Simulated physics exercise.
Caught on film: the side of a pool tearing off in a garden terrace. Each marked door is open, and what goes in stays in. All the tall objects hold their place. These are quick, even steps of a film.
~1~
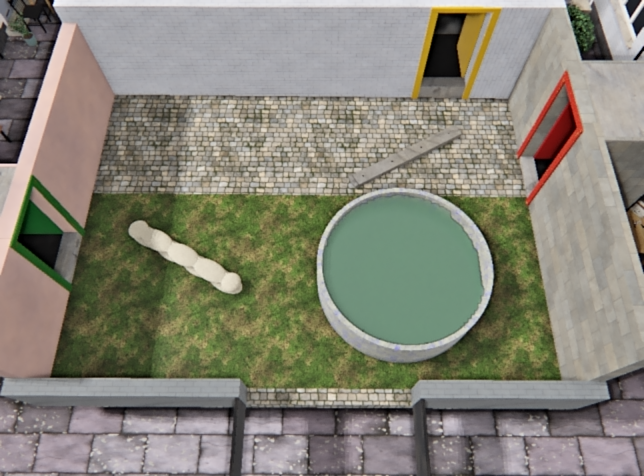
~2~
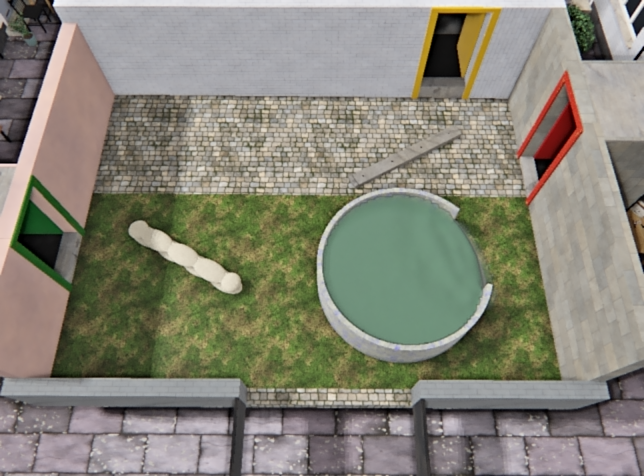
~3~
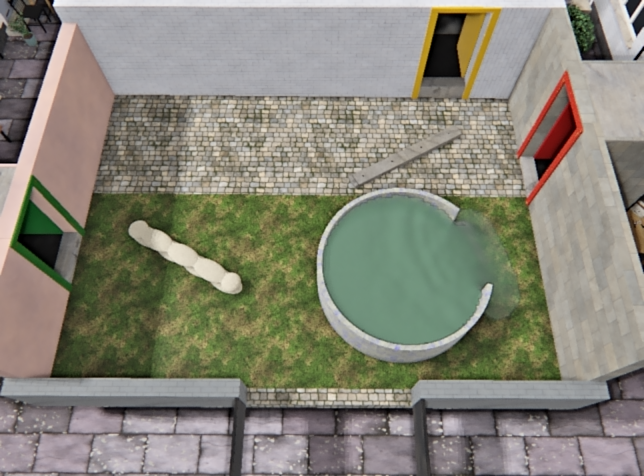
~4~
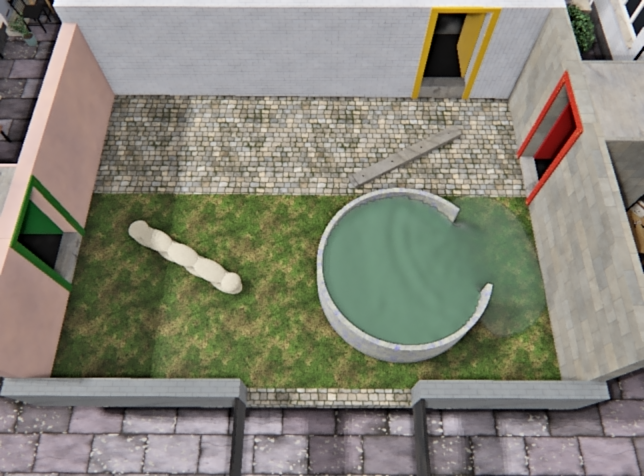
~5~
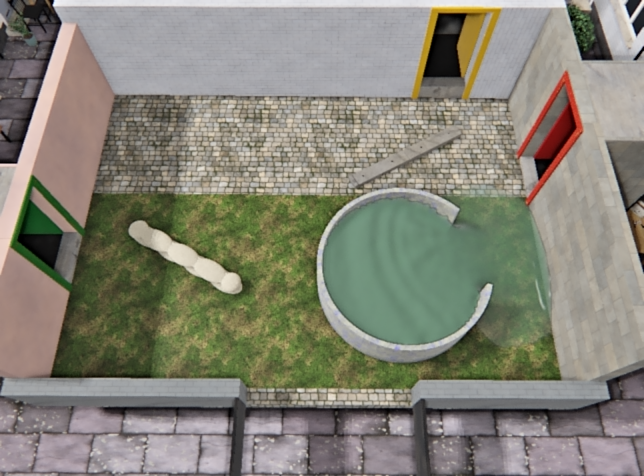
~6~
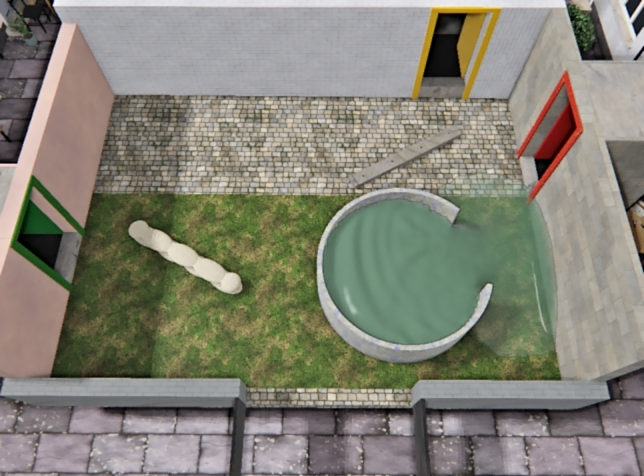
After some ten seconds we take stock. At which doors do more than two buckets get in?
One by one: The yellow door admits no more than that; the green door admits no more than that; the red door lets in a lot.
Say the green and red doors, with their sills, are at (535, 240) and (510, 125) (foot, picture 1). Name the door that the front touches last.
I say the yellow-painted one.
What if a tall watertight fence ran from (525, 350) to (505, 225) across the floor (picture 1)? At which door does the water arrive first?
That is the red door.
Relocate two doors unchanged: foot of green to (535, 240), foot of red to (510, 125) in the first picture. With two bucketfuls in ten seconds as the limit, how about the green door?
Then: Green passes that mark.
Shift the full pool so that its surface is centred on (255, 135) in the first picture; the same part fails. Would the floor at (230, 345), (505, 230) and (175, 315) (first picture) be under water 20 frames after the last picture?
In turn: No water, wet, free of water.
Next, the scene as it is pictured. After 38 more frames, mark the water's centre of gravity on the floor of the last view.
Around (405, 233).
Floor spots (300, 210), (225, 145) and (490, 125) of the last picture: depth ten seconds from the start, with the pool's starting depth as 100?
About 8, 6 and 16 per cent.
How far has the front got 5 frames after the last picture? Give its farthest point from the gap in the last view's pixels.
I would point to (503, 110).
A moment on, water covers 15 % of the floor; the yellow door not reached, the green door not reached, the red door under two buckets in.
Next, water covers 20 % of the floor; the yellow door wet at the sill, nothing in, the green door not reached, the red door over two buckets in.
Then, water covers 40 % of the floor; the yellow door wet at the sill, nothing in, the green door not reached, the red door far over two buckets in.
Later, water covers 80 % of the floor; the yellow door wet at the sill, nothing in, the green door not reached, the red door far over two buckets in.
In the end, water covers 95 % of the floor; the yellow door wet at the sill, nothing in, the green door wet at the sill, nothing in, the red door far over two buckets in.
